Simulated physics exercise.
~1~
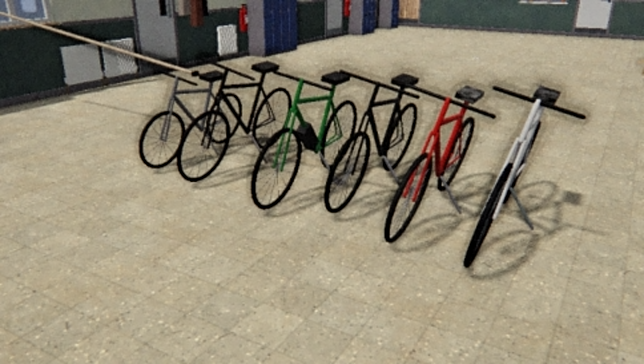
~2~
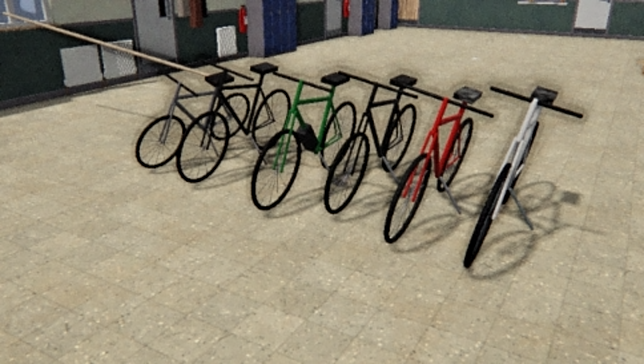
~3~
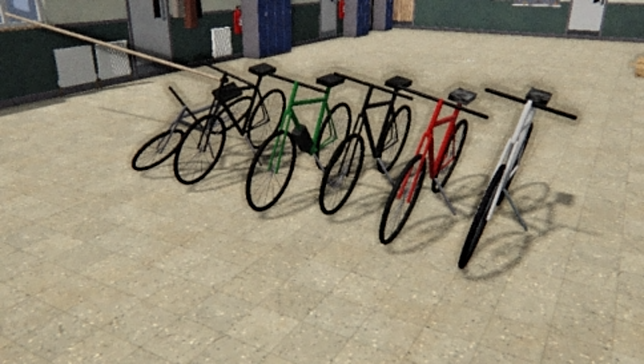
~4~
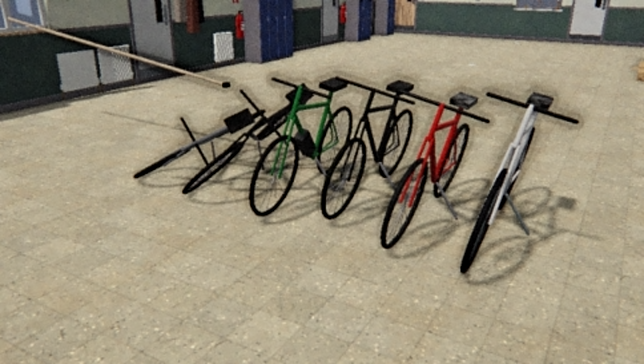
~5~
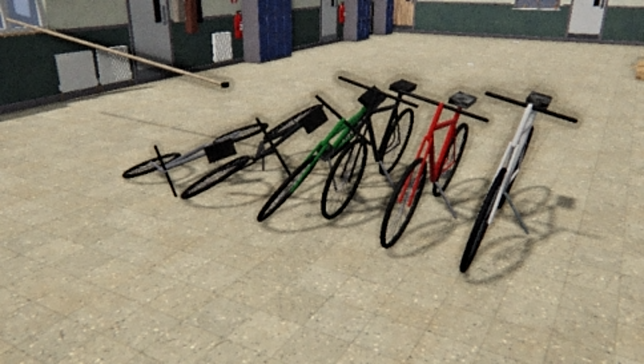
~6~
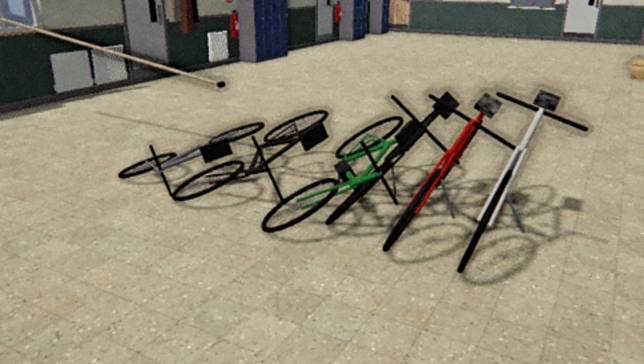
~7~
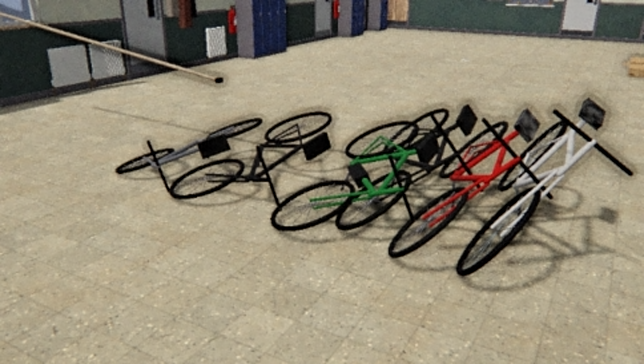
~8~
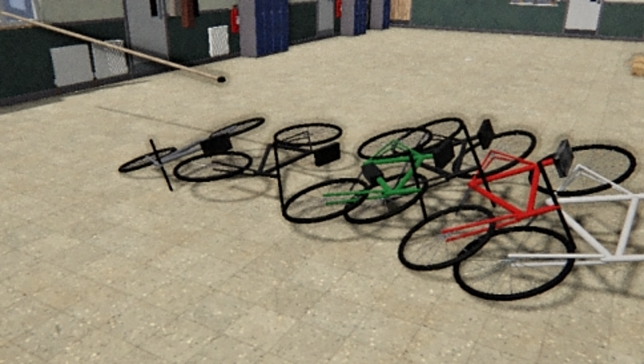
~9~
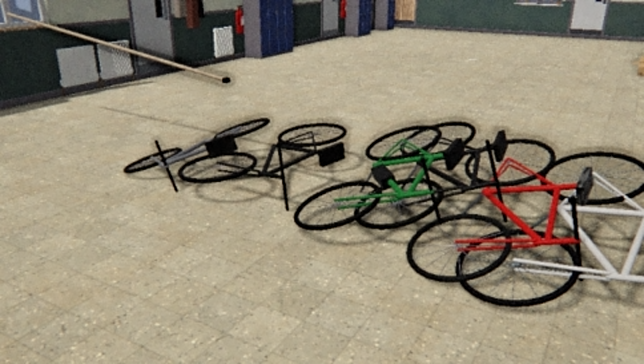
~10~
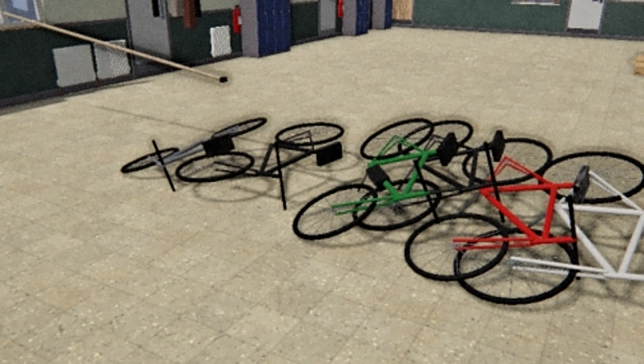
To begin with, six bicycles stand in a row on a pale tiled floor, a green one and a red one among dark ones, with a white one at the right end. A long pole reaching in from the left pushes the leftmost bicycle, which tips to the right as the pole stops. It drops against the next dark bicycle, and that one leans into the green one. The green bicycle topples in turn, pushing over the dark one beside it, then the red and the white. Finally all six lie sprawled across the floor, the right-hand ones overlapping in a tangle.
